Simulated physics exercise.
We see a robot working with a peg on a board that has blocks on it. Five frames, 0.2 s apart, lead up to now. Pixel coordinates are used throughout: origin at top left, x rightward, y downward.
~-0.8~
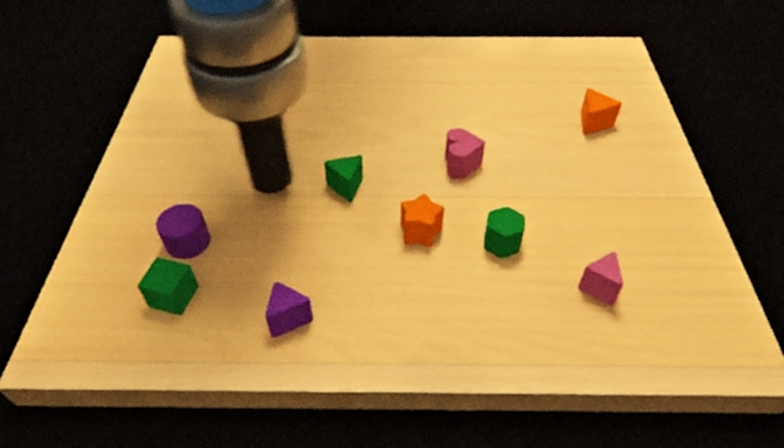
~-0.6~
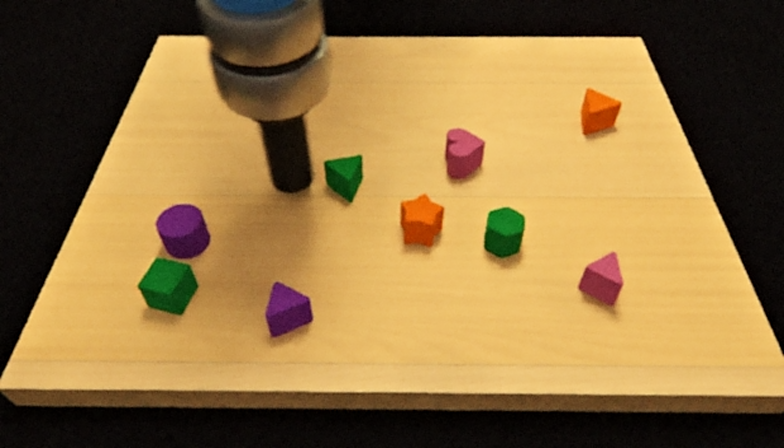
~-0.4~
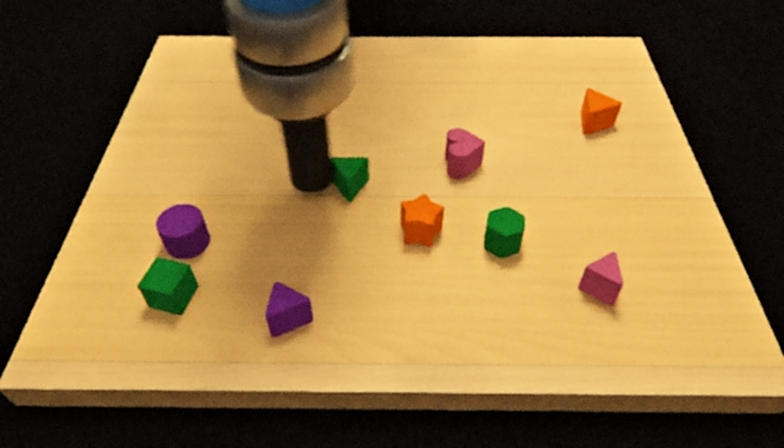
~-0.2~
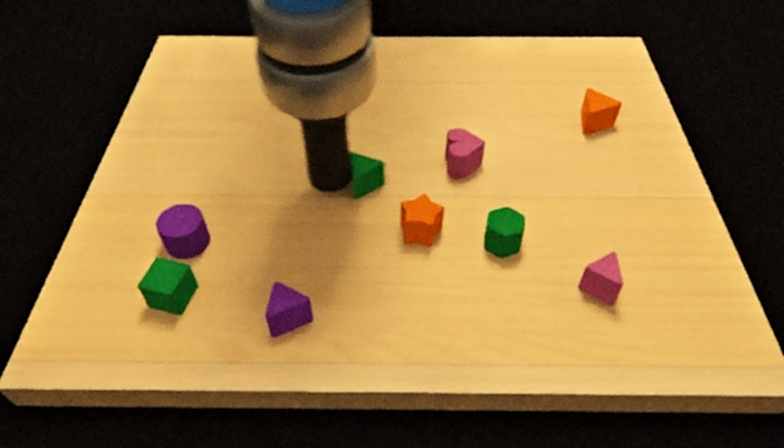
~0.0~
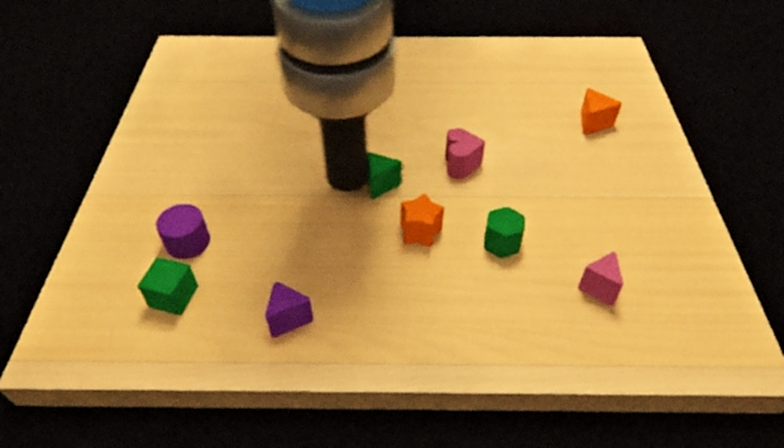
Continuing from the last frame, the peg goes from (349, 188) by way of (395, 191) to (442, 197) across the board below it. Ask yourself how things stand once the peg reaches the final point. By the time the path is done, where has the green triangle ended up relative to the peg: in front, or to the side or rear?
As far as I can tell, the green triangle is still leading the way in front of the peg.
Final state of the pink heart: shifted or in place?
It keeps its spot.
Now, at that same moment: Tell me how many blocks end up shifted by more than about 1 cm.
The count is one.
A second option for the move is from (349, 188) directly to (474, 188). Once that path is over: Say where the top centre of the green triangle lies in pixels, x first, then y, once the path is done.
(509, 159)
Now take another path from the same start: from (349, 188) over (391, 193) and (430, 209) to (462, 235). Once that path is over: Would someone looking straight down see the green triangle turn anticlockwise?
Yes, I think so.
The first path, step by step. Halfway along, peg at (397, 180); green triangle at (430, 162).
At the end, peg at (443, 186); green triangle at (474, 164), turned 20° anticlockwise; orange star not moved; pink heart not moved.
